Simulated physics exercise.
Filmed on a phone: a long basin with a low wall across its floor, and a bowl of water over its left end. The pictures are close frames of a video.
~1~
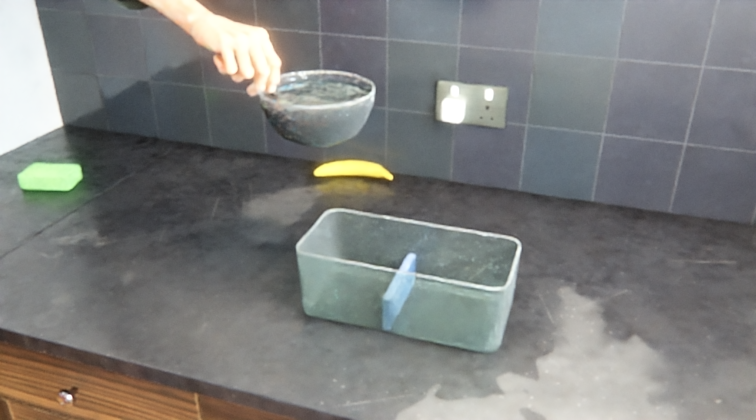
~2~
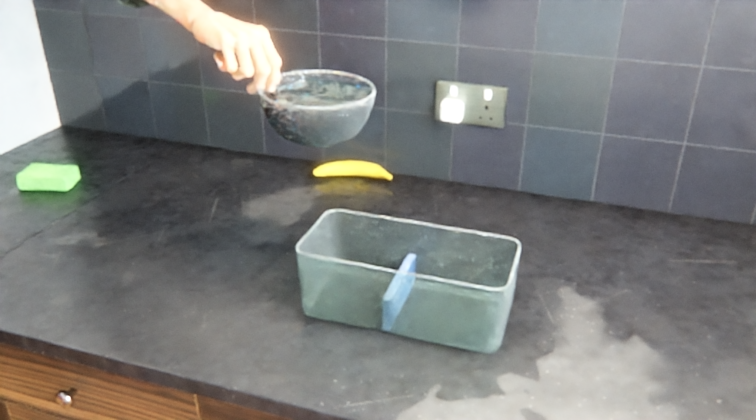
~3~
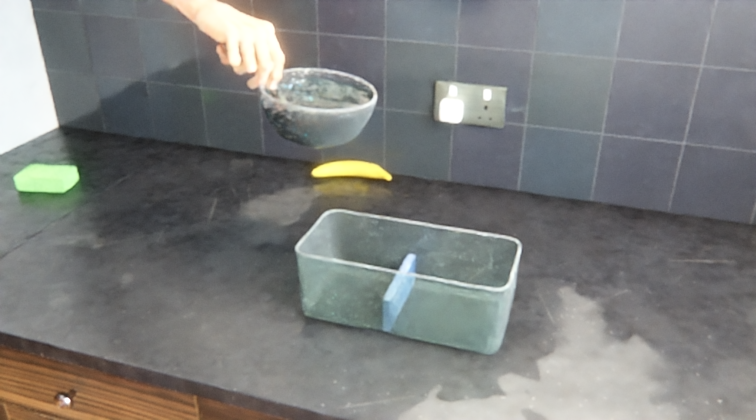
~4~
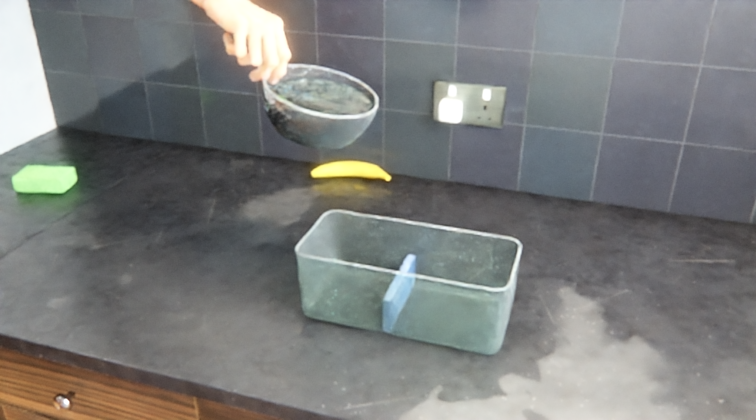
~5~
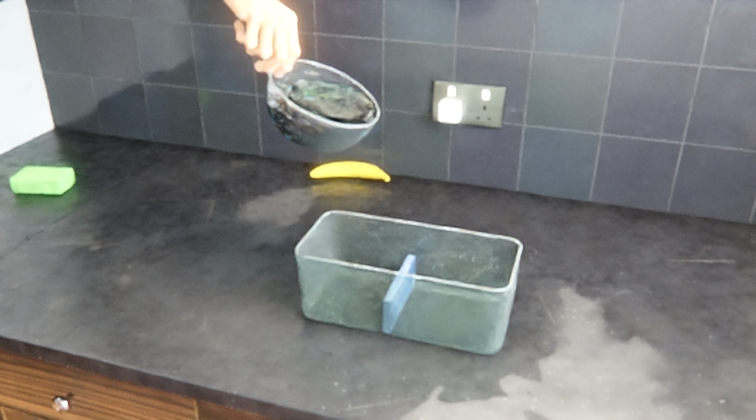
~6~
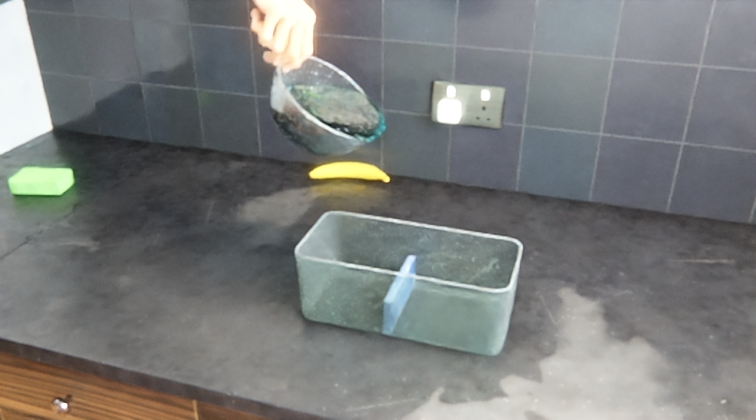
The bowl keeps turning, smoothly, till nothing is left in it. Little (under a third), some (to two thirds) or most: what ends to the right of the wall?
In the end from a third to two thirds is right of the wall.
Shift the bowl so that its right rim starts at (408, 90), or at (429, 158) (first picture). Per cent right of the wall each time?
In turn 75 and 80 in a hundred.
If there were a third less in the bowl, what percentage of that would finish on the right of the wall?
Some 50 per cent.
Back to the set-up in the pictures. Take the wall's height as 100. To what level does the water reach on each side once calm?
Left about 30, right about 40.
A moment on, the bowl is tipped right over and 7 per cent is still to pour, 1 is left of the wall and 32 right of it.
Next, the bowl is tipped right over and 0 per cent is still to pour, 34 is left of the wall and 53 right of it.
Then the bowl is tipped right over and 0 per cent is still to pour, 36 is left of the wall and 53 right of it.
Later the bowl is tipped right over and 0 per cent is still to pour, 38 is left of the wall and 55 right of it.
Finally, 39 per cent lies left of the wall, 55 right of it and 7 outside.
